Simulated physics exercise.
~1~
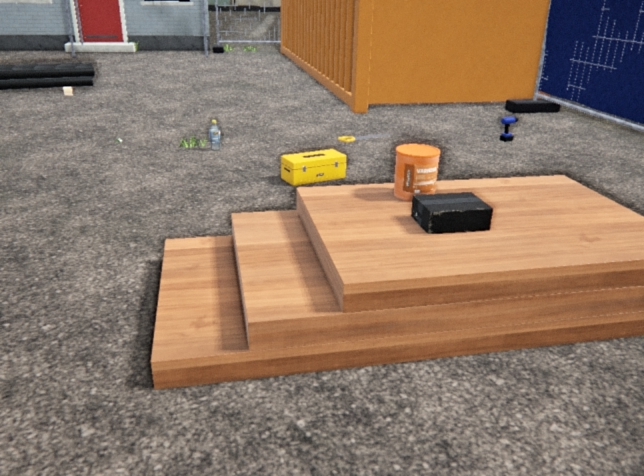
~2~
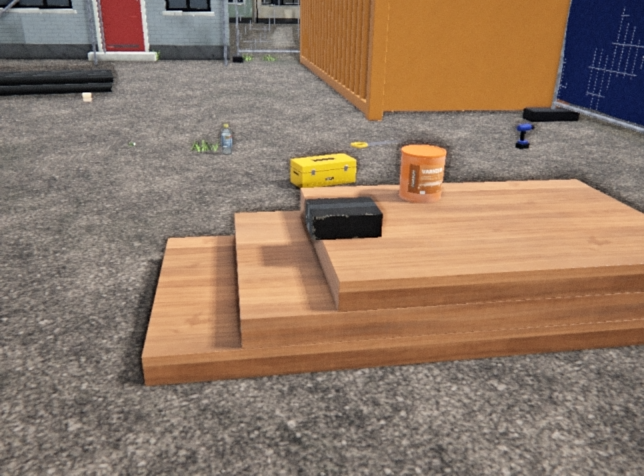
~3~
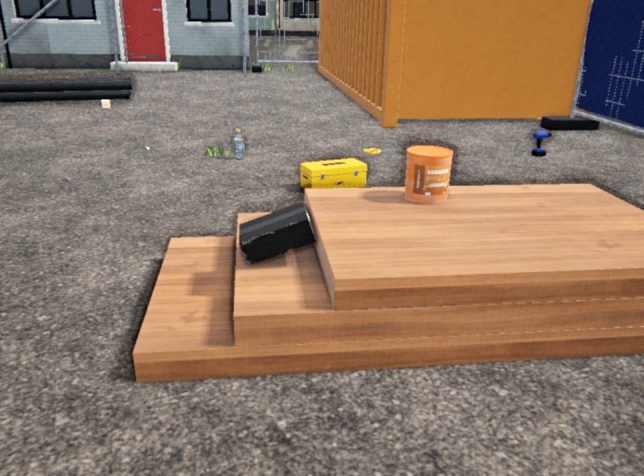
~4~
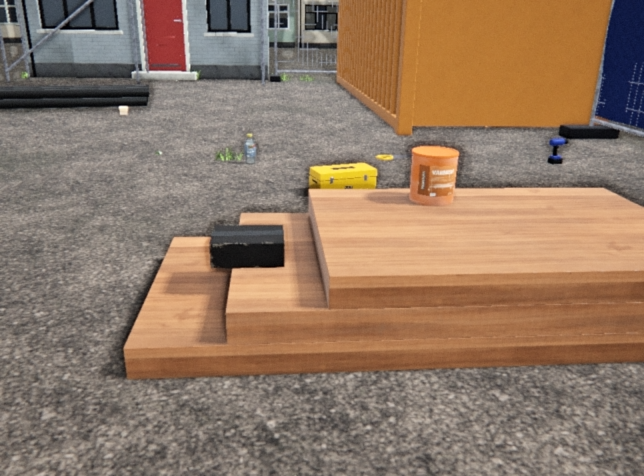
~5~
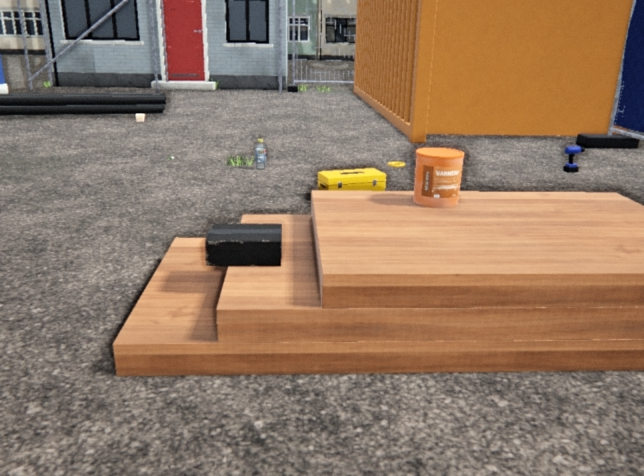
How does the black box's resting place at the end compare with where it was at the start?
At the start it is on top of the platform in front of the orange pail, but at the end it lies farther left and lower, on the step just below the top, jutting slightly over the lowest one.
At first, a black box sits on top of a low wooden platform, just in front of an orange pail, with a yellow toolbox on the ground behind. The box slides left across the boards until it reaches the edge above the steps. It then goes over the edge and tilts as it drops onto the step below. Still moving left, it levels out near the outer edge of that step. There it comes to rest partway down, jutting slightly over the lowest step, while the pail stays in its place on the platform.
